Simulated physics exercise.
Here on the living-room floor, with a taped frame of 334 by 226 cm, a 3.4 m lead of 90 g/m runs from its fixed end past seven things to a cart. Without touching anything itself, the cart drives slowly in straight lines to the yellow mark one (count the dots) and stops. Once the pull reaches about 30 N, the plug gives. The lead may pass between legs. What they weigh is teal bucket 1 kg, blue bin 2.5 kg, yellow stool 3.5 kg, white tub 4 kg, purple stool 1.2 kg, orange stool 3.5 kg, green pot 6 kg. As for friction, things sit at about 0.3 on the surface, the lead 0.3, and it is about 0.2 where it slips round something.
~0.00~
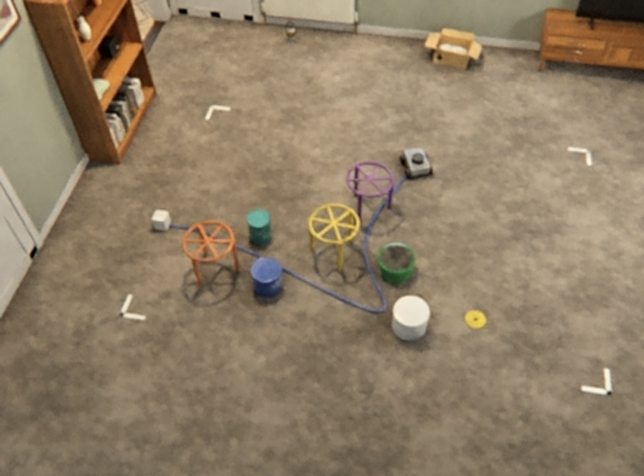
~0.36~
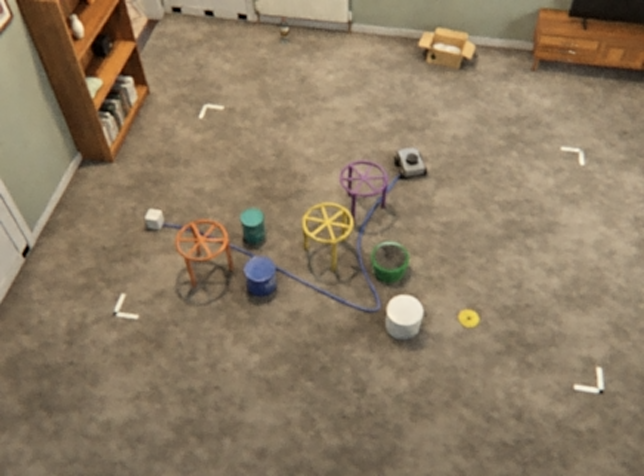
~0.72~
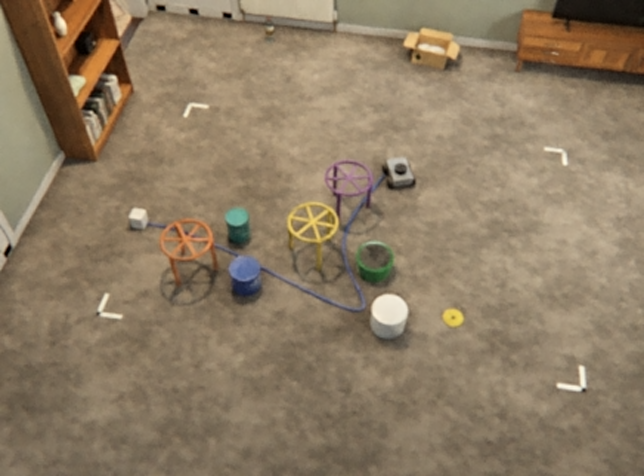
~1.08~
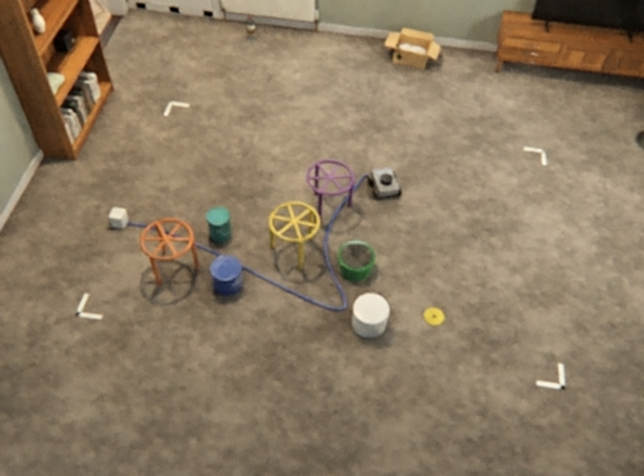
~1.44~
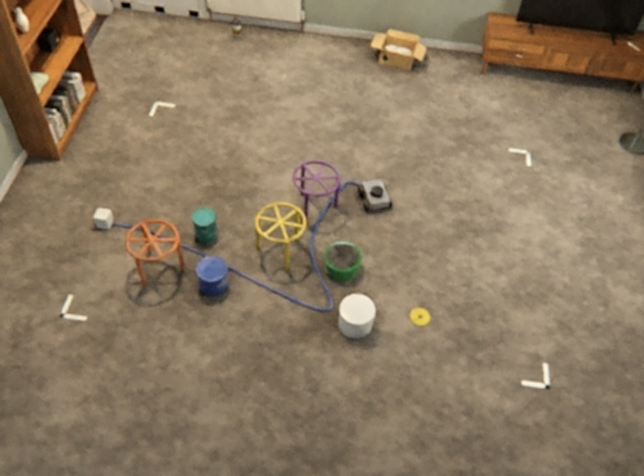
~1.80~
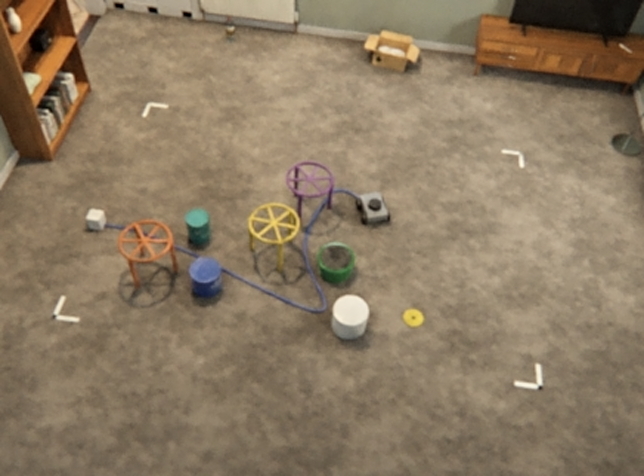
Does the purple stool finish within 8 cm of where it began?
Yes, it stays close.
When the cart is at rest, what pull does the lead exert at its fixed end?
The pull at the fixed end comes to around 0 N.
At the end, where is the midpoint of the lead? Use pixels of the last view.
The halfway point sits near pixel (299, 251).
After 2.6 s, cart at (381, 235), lead slack at the fixed end; nothing else has moved.
After 3.4 s, cart at (393, 264), lead slack at the fixed end; nothing else has moved.
After 4.2 s, cart at (405, 294), lead slack at the fixed end; nothing else has moved.
After 5.0 s, cart at (413, 317), lead slack at the fixed end; nothing else has moved.
After 5.4 s, cart at (413, 317), lead slack at the fixed end; purple stool 0 cm off its start at (310, 178).
